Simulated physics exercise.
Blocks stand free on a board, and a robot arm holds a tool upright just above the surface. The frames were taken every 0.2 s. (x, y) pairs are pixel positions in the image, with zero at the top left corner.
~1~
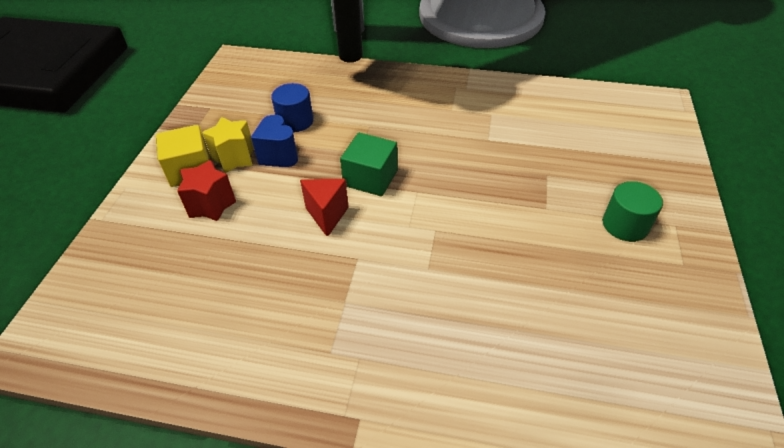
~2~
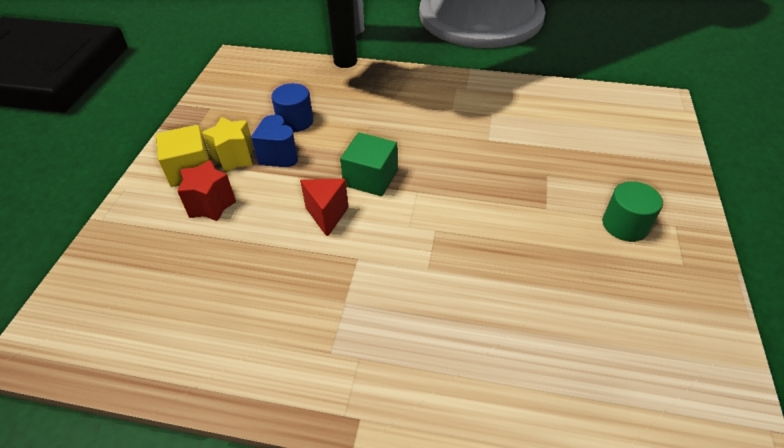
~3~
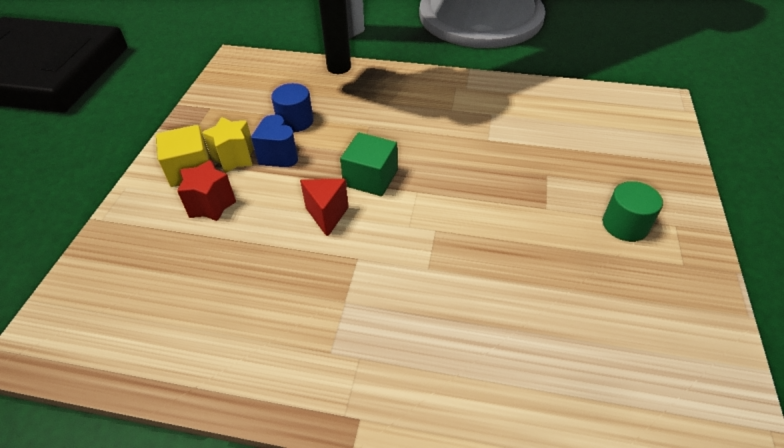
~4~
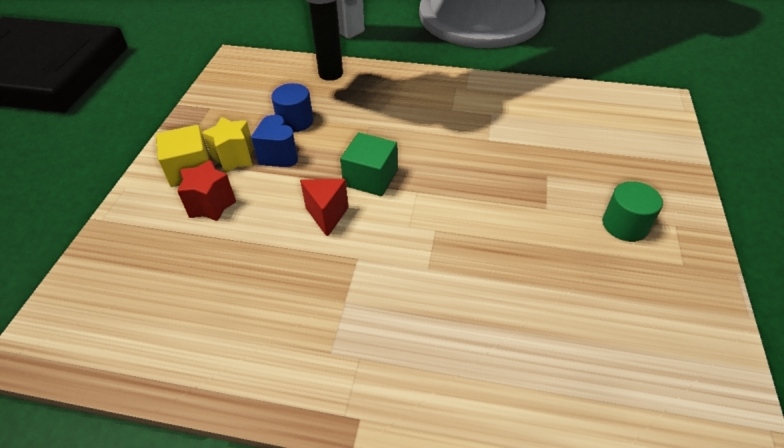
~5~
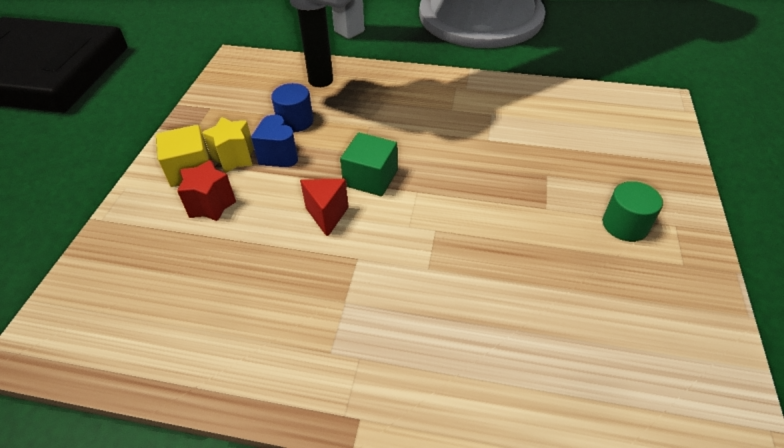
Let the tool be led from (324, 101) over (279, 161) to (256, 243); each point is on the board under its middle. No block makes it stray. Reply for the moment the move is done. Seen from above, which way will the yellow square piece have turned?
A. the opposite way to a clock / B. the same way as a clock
The correct letter is A.
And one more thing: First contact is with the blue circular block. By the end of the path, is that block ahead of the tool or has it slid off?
Shed along the way.
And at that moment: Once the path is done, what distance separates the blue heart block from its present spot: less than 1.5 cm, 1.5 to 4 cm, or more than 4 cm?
It goes a long way, over 4 cm.
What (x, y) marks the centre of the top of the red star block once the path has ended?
Top centre: (176, 187).
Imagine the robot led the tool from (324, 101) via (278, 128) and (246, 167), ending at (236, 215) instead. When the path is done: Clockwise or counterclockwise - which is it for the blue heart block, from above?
Verdict: Counterclockwise.
On the path given first. One third of the way, tool at (288, 119); yellow square piece at (167, 145); yellow star block at (212, 134); blue heart block at (262, 138), turned 70° anticlockwise; blue circular block at (252, 117).
Two thirds of the way, tool at (263, 165); yellow square piece at (157, 147), turned 20° anticlockwise; red star block at (187, 183), turned 20° clockwise; yellow star block at (200, 134); blue heart block at (227, 175), turned 55° anticlockwise; blue circular block at (241, 126).
At the end, tool at (249, 222); yellow square piece at (157, 147), turned 20° anticlockwise; red star block at (176, 187), turned 45° clockwise; yellow star block at (200, 134); blue heart block at (213, 202), turned 20° clockwise; blue circular block at (241, 126).
